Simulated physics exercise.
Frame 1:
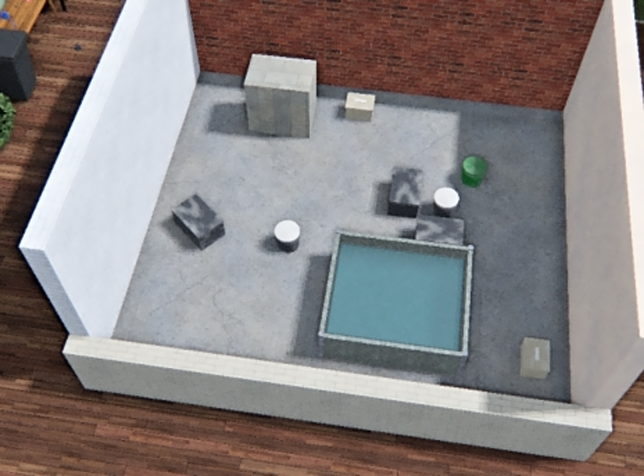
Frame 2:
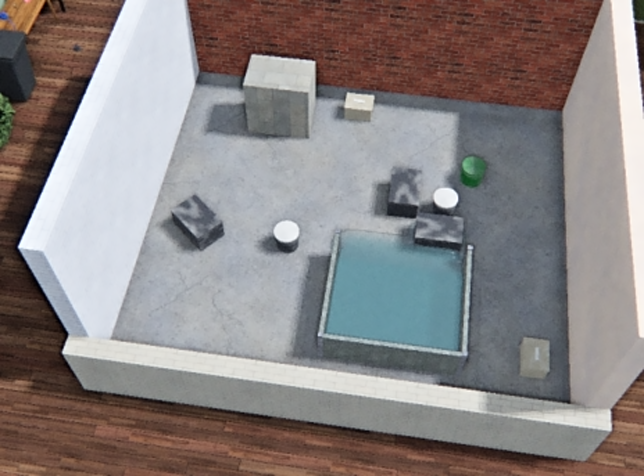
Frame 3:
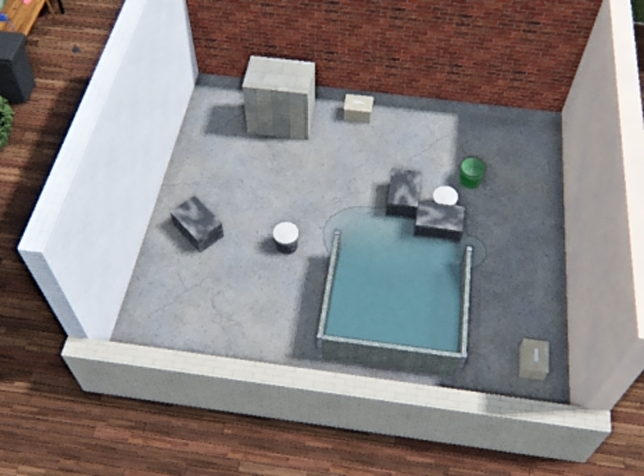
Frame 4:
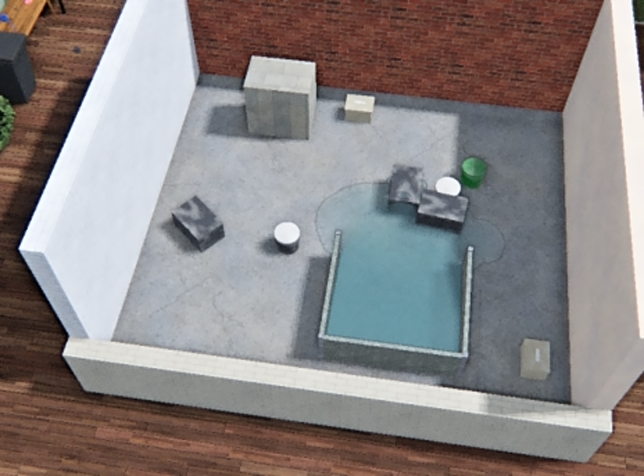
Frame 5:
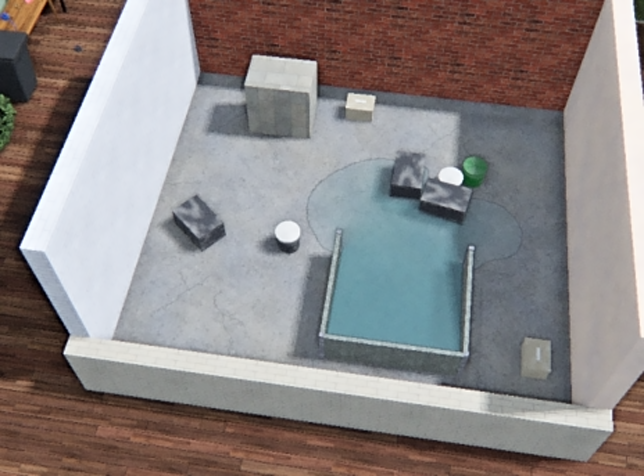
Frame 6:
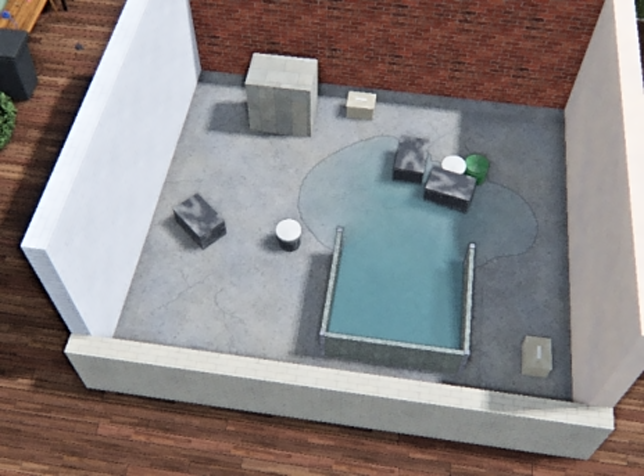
Water spreading from the open back of a raised pool across a walled yard, nudging dark blocks and a white cylinder slightly.
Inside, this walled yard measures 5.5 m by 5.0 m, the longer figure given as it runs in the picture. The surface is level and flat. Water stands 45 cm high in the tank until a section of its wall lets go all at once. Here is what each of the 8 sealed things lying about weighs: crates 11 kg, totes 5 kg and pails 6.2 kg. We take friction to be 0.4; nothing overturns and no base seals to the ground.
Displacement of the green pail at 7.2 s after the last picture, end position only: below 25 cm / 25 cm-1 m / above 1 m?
Above 1 m.
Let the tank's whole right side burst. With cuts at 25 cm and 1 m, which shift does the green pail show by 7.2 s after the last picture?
In that scenario the green pail would have shifted only slightly.
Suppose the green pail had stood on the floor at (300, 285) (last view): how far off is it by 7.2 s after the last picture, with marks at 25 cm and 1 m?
In the end it keeps its place.
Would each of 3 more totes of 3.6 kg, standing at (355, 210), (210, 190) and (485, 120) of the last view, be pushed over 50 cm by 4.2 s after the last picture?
First outside the limit, then inside the limit, then outside the limit.
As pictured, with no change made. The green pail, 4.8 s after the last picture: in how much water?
Depth approx. 5 cm.
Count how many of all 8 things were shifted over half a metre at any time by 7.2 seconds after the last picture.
I make that 7.
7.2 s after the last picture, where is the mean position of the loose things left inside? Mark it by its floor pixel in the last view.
That lands at roughly (382, 251).
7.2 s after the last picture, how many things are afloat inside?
At that time the total is 3.
Then, 0.9 s after the last picture the green pail is near (504, 128), 0.8 m from its start, aground; 2 afloat.
Then, 2.8 s after the last picture the green pail is near (555, 142), 1.2 m from its start, afloat; 5 afloat.
Then, 4.8 s after the last picture the green pail is near (552, 228), 1.4 m from its start, aground; 2 afloat.
Then, 7.2 s after the last picture the green pail is near (551, 238), 1.5 m from its start, aground; 3 afloat.
